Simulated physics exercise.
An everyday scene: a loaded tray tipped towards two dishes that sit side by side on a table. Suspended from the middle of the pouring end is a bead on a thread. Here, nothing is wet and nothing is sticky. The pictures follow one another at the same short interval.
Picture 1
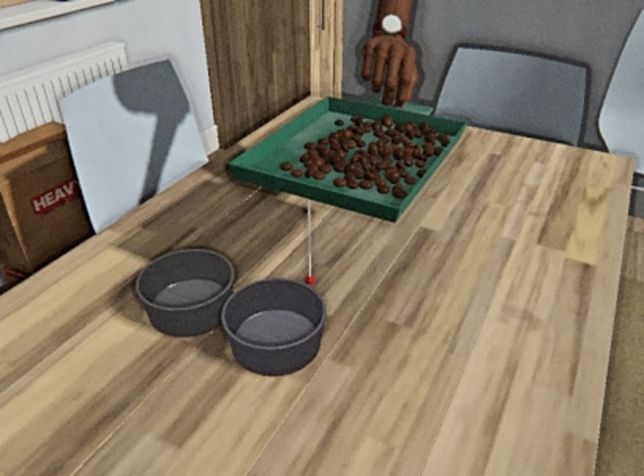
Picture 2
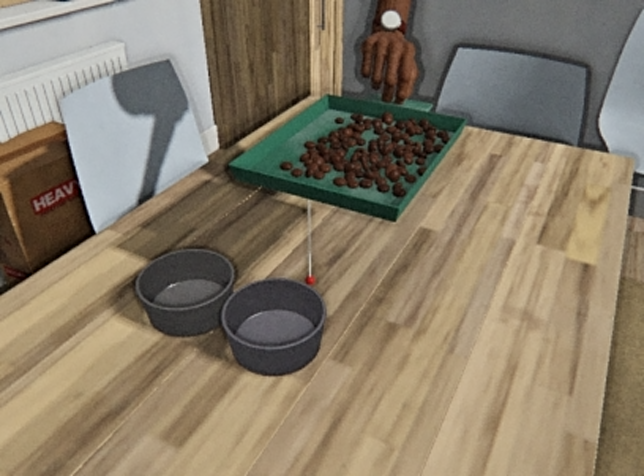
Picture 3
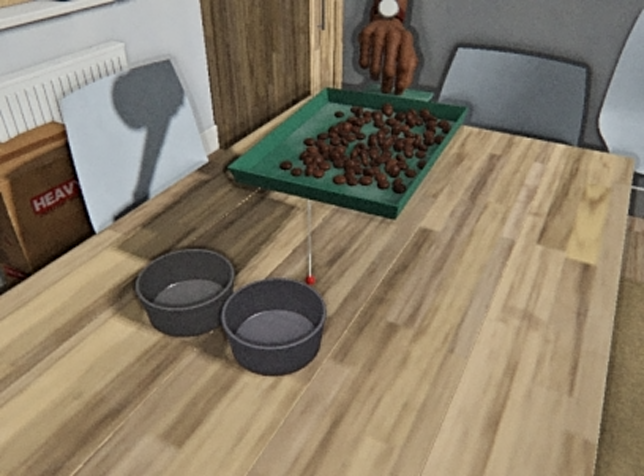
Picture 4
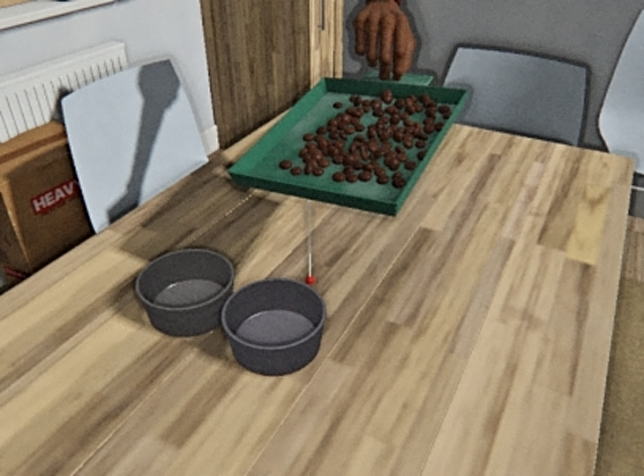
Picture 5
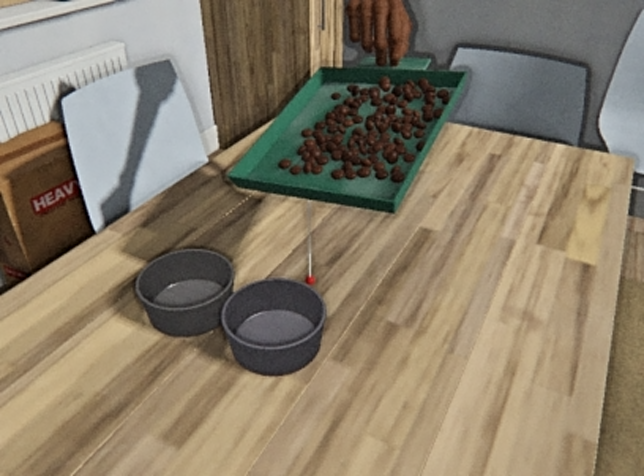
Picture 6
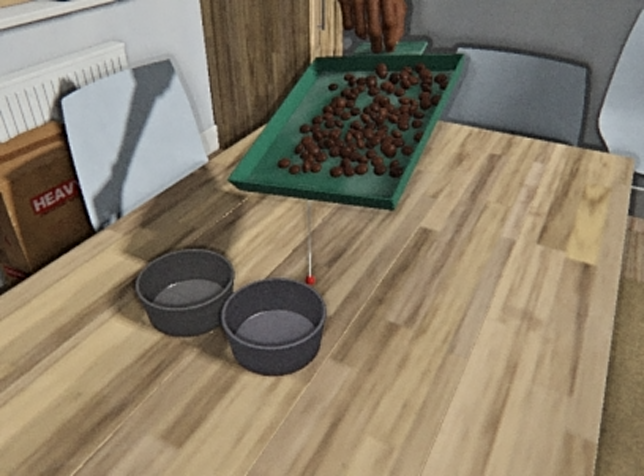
The clip opens on a green tray of brown chocolate drops held level by a hand above a wooden table, with two dark round dishes side by side in front. The hand then raises the far end, and the tray tilts gradually, its front left corner lowest, while the dishes stay still.
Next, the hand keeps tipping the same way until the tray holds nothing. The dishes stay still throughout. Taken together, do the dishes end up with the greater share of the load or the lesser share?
They end up with the greater share.
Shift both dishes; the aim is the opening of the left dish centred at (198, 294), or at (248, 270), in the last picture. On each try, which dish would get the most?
The left-hand one the first time, the left-hand one the second.
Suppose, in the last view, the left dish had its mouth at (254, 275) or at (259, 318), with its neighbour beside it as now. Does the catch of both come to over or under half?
Beyond half, then short of half.
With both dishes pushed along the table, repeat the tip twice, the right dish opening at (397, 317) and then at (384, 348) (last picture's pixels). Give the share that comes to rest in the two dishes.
It works out to 20 percent and then 30 percent.
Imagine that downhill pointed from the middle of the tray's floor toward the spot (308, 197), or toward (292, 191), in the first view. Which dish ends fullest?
The first place favours the right of the two, the second the right of the two.
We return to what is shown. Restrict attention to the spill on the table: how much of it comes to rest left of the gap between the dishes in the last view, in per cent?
Roughly 10 percent.
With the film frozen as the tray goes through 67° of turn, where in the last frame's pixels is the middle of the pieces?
Its middle sits at about pixel (276, 173).
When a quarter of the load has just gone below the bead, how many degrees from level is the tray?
Roughly 85 degrees at that moment.
Shortly afterwards, tray tipped steeply; the bulk on the tray; only a few in the right dish; a little in the air.
Next, tray tipped past a quarter turn; a little on the tray; near a third in the right dish; near a quarter in the left dish; near a quarter outside both; a little in the air.
Some moments later, tray tipped past a quarter turn; near a third in the right dish; near a quarter in the left dish; near a third outside both.
In the end, tray tipped past a quarter turn; near a third in the right dish; near a quarter in the left dish; near a third outside both.
